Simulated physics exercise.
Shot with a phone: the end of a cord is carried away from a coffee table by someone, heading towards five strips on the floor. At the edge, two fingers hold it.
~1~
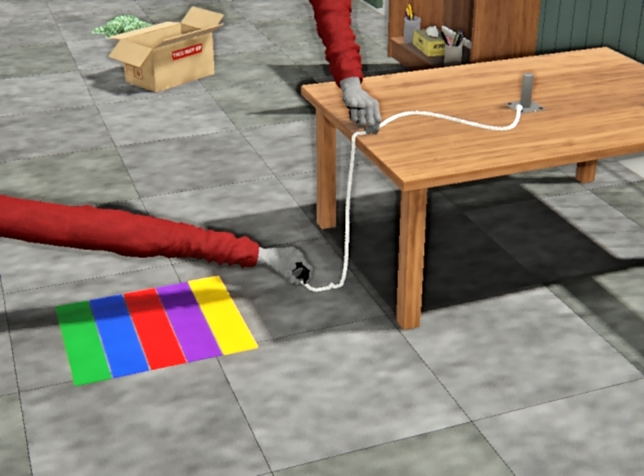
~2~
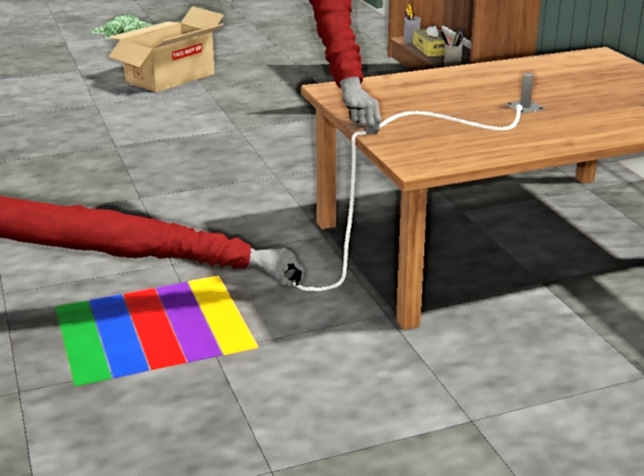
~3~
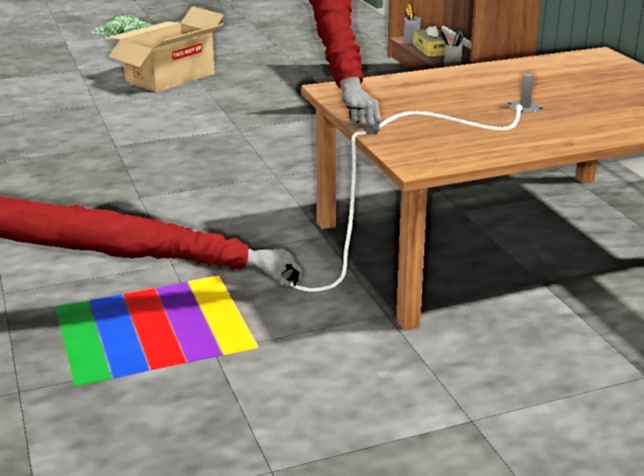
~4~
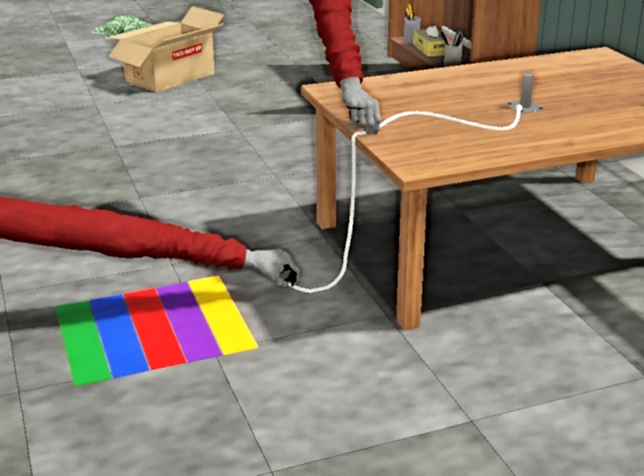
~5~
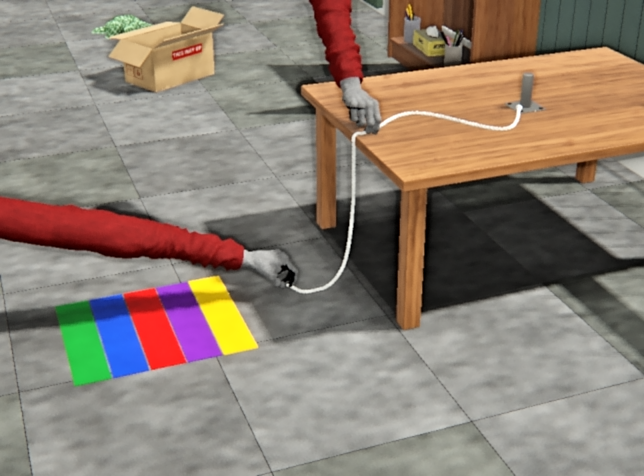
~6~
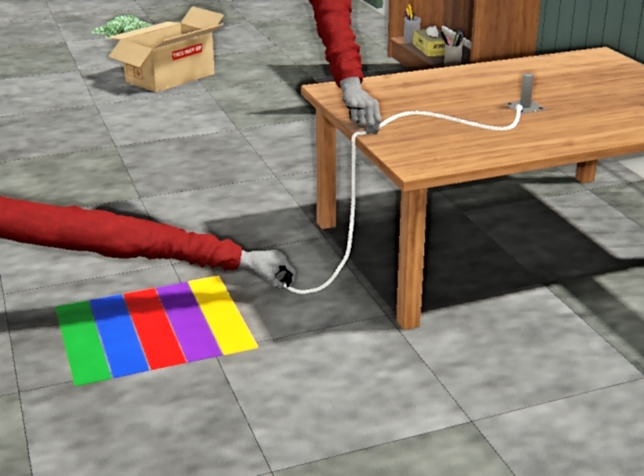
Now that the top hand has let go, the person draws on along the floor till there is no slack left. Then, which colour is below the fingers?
The blue one is below them.
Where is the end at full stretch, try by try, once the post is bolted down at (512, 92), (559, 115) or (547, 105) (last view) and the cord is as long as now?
Around (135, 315), (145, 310) and (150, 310).
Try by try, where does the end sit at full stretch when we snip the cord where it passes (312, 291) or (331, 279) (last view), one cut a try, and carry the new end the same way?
Respectively (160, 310) and (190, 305).
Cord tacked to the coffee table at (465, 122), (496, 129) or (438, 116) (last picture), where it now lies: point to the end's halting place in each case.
In order: (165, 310), then (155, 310), then (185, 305).
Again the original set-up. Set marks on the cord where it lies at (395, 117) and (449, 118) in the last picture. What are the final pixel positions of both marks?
First point (352, 139), second point (409, 125).
Early on, end near (188, 304); over purple.
Midway, end near (144, 312); over red.
At the end of the slack, end near (119, 317); over blue. Over blue.
